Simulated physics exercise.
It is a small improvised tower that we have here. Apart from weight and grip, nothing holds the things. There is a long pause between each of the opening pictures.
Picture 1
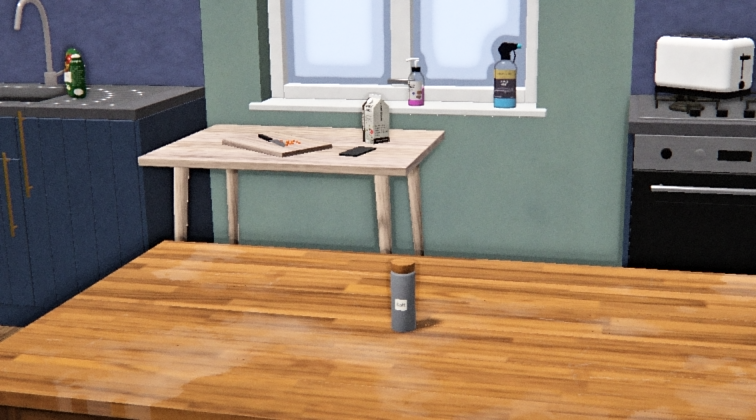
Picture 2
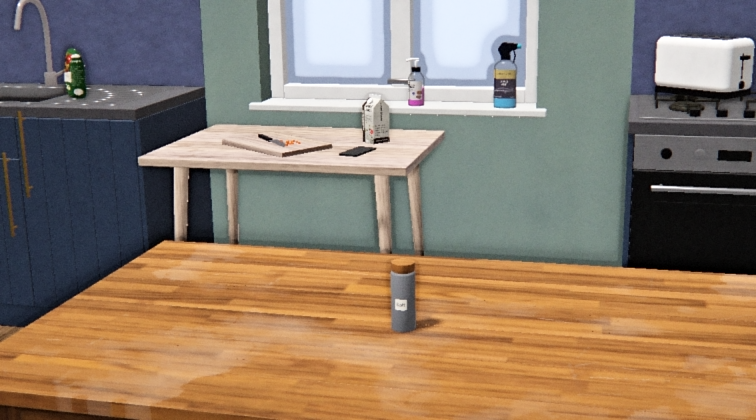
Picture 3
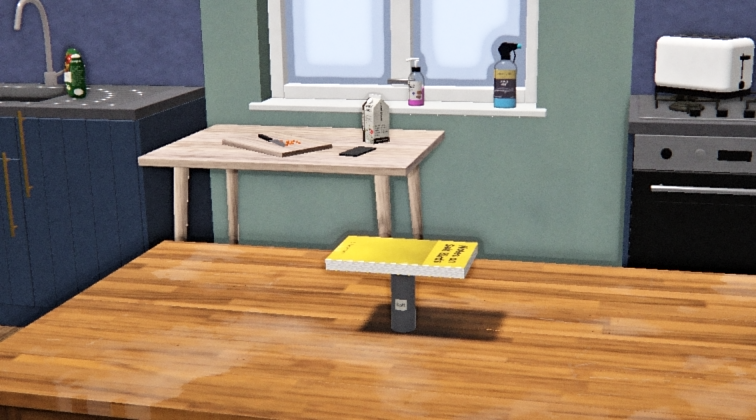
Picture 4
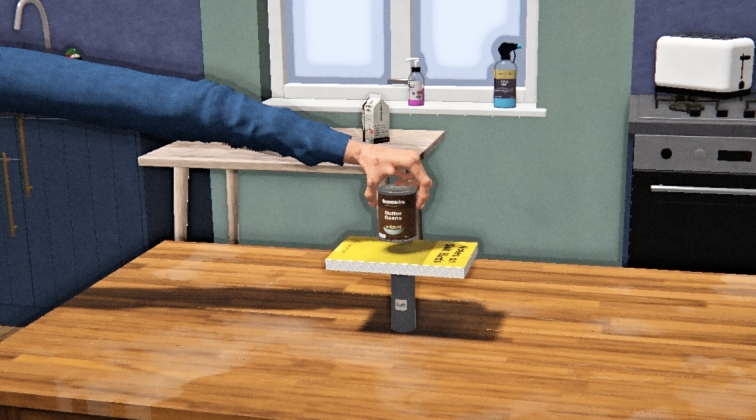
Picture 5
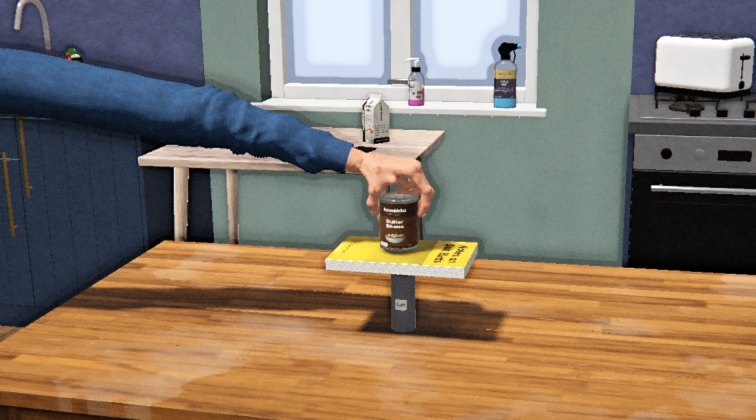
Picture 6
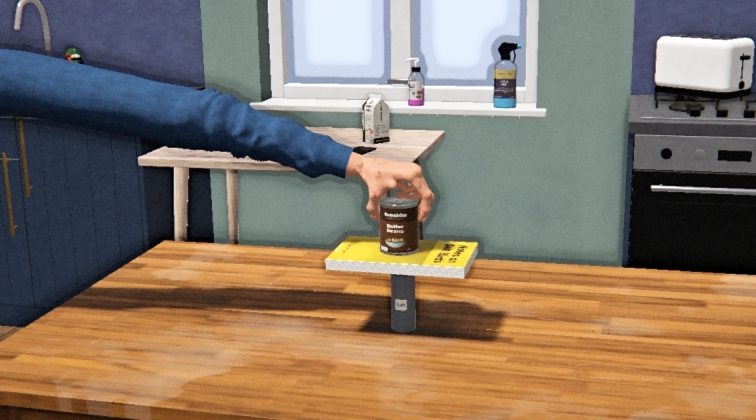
To begin with, a small grey bottle with a brown cap stands alone on a wooden counter in a kitchen. A yellow book then appears lying flat across its top. A blue-sleeved arm reaches in from the left, lowers a brown tin onto the book and keeps hold of it.
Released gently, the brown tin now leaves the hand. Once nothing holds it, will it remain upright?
Yes, it remains upright.
Then, 0.70 s on from there, no change.
Then, 1.70 s on from there, brown tin resting near (399, 227).
In the end, all 3 unmoved. At the end, from the last picture's camera, brown tin near (399, 227). The stack keeps its balance.
